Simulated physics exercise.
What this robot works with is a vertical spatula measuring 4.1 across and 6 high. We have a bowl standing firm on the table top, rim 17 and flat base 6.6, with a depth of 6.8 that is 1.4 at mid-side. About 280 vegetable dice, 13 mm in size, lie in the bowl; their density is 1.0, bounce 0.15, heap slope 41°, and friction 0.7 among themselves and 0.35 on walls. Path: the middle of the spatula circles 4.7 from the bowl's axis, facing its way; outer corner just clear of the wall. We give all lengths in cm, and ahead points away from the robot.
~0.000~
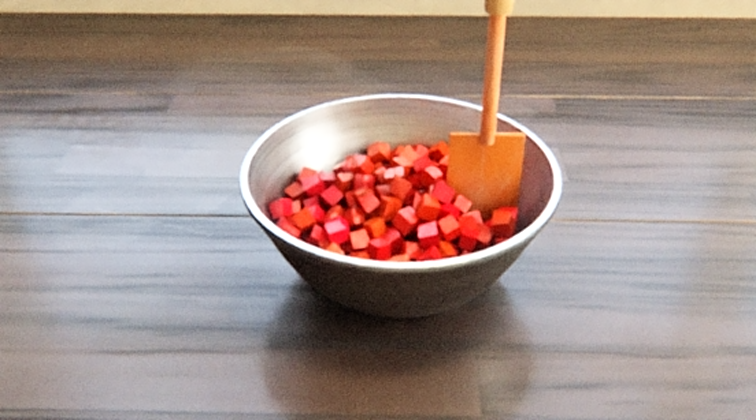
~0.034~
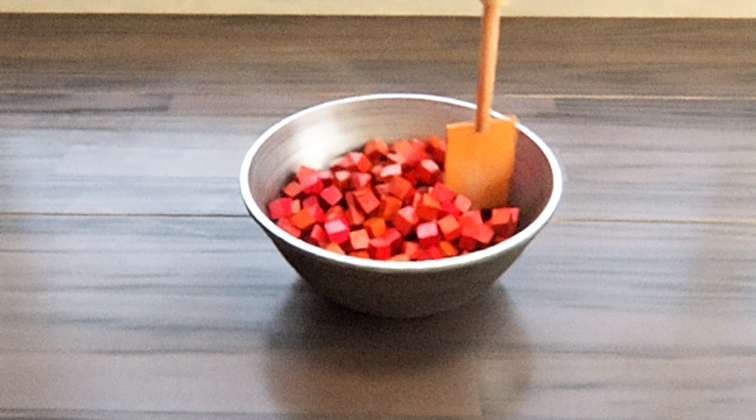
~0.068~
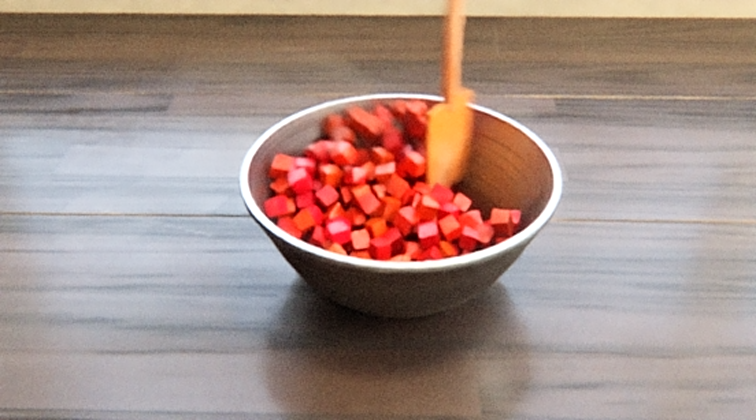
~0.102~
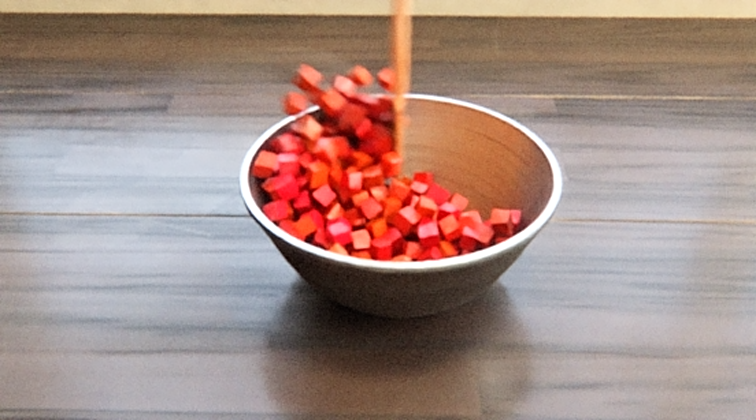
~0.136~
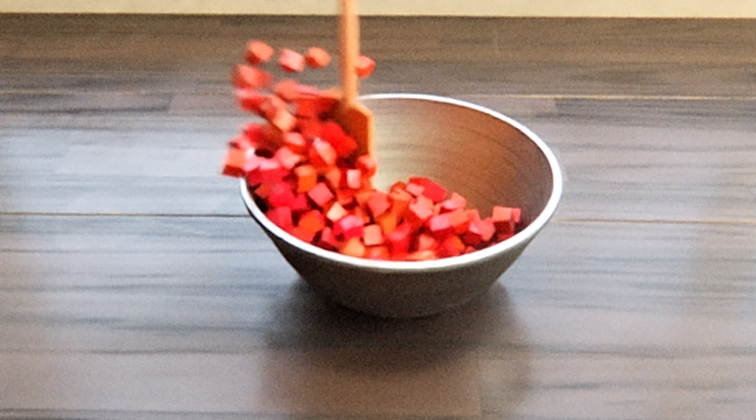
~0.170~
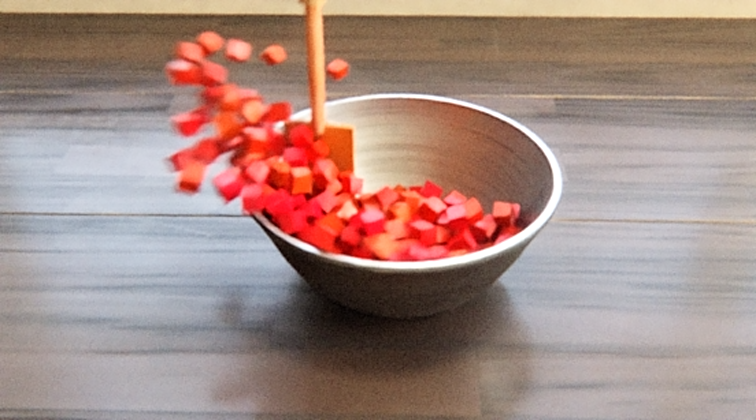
An orange spatula sweeping leftward through red vegetable cubes in a metal bowl, heaping them up and flinging some over the left rim.
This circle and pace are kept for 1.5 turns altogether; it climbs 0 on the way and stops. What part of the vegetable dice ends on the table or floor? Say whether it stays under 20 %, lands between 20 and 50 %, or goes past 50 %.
It goes past 50 %.
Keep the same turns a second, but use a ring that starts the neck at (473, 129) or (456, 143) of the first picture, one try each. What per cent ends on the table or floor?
I'd put it at around 65 and 45 percent.
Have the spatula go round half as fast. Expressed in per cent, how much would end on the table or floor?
Estimate: Near 35 in a hundred.
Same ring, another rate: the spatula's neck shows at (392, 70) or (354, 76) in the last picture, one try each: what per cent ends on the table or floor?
It comes to close to 35 per cent and close to 45 per cent.
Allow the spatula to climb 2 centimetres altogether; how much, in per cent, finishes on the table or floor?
Near 40 in a hundred.
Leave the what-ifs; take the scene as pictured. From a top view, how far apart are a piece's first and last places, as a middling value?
I'd put it at roughly 26 centimetres.
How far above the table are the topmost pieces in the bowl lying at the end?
About 6.5 centimetres.
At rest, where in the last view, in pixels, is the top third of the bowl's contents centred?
At about (390, 276).
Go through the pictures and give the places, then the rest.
In the first picture, spatula neck at (490, 109), 0° round; upper third of the load around (399, 202), from x 280 to 505, top at y 150; 281 in the bowl.
In the second picture, spatula neck at (484, 98), 16° round; upper third of the load around (396, 198), from x 280 to 510, top at y 145.
In the third picture, spatula neck at (450, 77), 54° round; upper third of the load around (375, 177), from x 275 to 510, top at y 110.
In the fourth picture, spatula neck at (399, 70), 91° round; upper third of the load around (349, 165), from x 265 to 510, top at y 80.
In the fifth picture, spatula neck at (349, 78), 129° round; upper third of the load around (312, 168), from x 235 to 510, top at y 55; 271 in the bowl, 10 in flight or on the tool.
In the sixth picture, spatula neck at (317, 99), 167° round; upper third of the load around (285, 180), from x 180 to 510, top at y 45; 256 in the bowl, 25 in flight or on the tool.
By 0.30 s, 307° round, highest piece 13 above the table; 190 in the bowl, 17 on the table or floor, 74 in flight or on the tool.
By 0.42 s, 88° round, highest piece 10 above the table; 139 in the bowl, 97 on the table or floor, 45 in flight or on the tool.
By 0.68 s, 180° round, highest piece 6 above the table; 173 on the table or floor, 108 in the bowl.
By 1.38 s, 180° round, highest piece 6 above the table; 173 on the table or floor, 108 in the bowl.
Final count, 173 on the table or floor, 108 in the bowl. That is 62 % on the table or floor.
